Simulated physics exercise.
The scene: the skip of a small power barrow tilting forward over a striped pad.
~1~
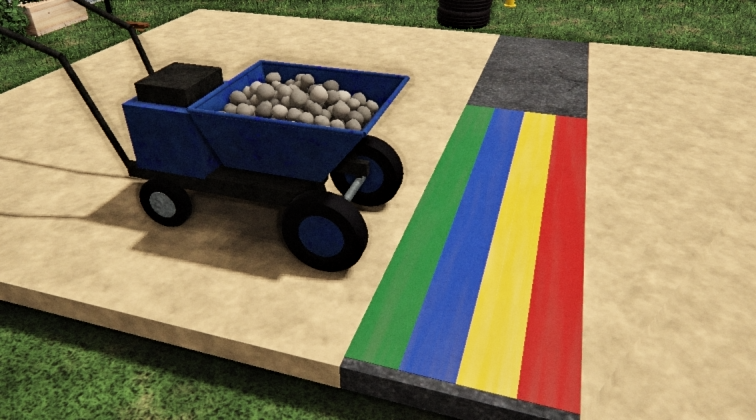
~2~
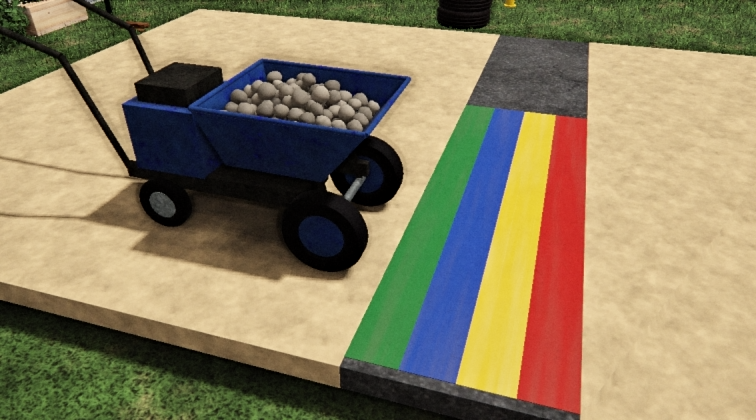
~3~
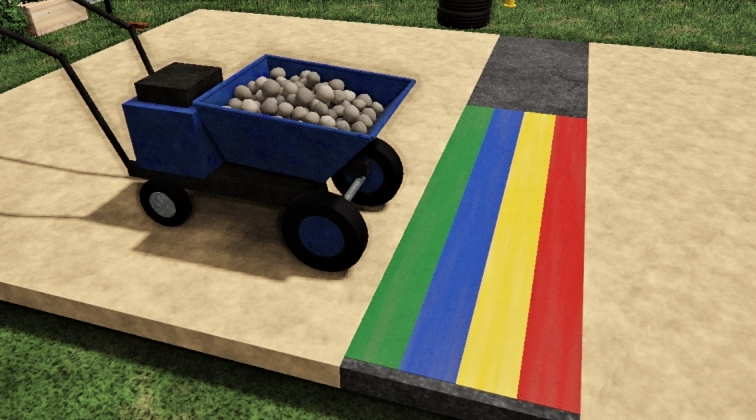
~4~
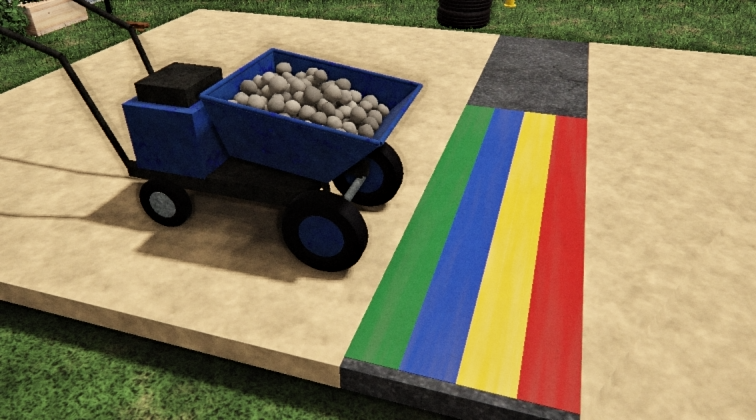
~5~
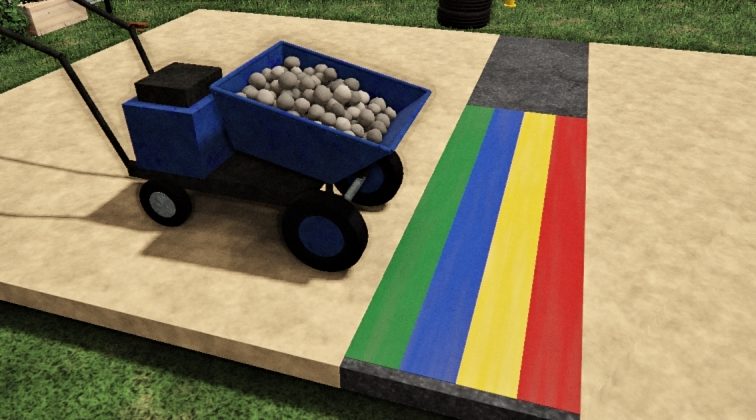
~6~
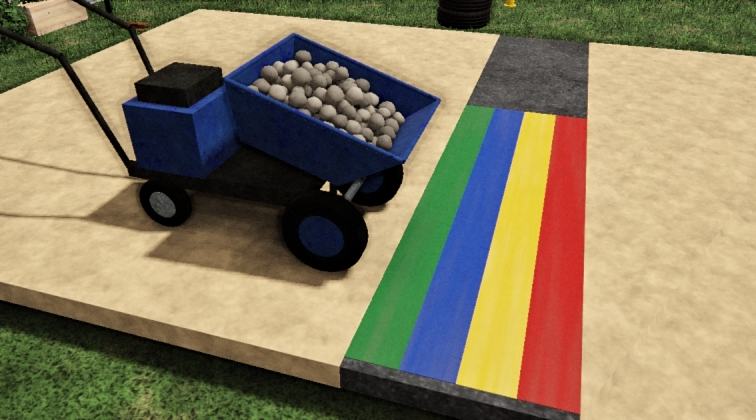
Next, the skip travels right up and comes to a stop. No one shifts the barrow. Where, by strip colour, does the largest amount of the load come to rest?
On the yellow strip.
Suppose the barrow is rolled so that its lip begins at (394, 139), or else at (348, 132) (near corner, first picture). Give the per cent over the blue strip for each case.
Around 0 and 30 per cent respectively.
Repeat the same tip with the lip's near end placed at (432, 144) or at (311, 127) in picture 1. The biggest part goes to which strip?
First attempt: The red one. Second attempt: That blue strip.
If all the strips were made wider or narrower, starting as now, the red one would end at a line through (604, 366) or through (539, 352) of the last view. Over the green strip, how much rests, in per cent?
In order, 0 % and 0 %.
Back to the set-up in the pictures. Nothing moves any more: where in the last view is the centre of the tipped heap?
(509, 254).
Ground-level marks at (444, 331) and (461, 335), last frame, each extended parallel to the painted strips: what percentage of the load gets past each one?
That's 70 in a hundred for the first and 60 in a hundred for the second.
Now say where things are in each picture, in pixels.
In the first frame, lip of the skip near (364, 134), level; top of the load near (288, 105), river pebbles; green strip near (392, 314); blue strip near (443, 325); yellow strip near (496, 337); red strip near (553, 349).
In the second frame, lip of the skip near (366, 136), level; top of the load near (286, 93).
In the third frame, lip of the skip near (371, 139), tipped barely; top of the load near (280, 102).
In the fourth frame, lip of the skip near (380, 144), tipped a little; top of the load near (286, 90).
In the fifth frame, lip of the skip near (391, 152), tipped a little; top of the load near (295, 86).
In the sixth frame, lip of the skip near (402, 162), tipped clearly; top of the load near (289, 83); green strip near (392, 314); blue strip near (443, 325); yellow strip near (496, 337); red strip near (553, 349).
Shortly afterwards, skip tipped steeply; the whole lot in the skip.
Next, skip tipped right over; near half in the skip; near a quarter over the blue strip; near a quarter over the yellow strip; only a few over the red strip.
Some moments later, skip tipped right over; near a quarter in the skip; near a quarter over the blue strip; near a third over the yellow strip; a little over the red strip; only a few off the paint.
In the end, skip tipped right over; near a quarter in the skip; none at all over the green strip; near a quarter over the blue strip; near a third over the yellow strip; a little over the red strip; only a few off the paint.
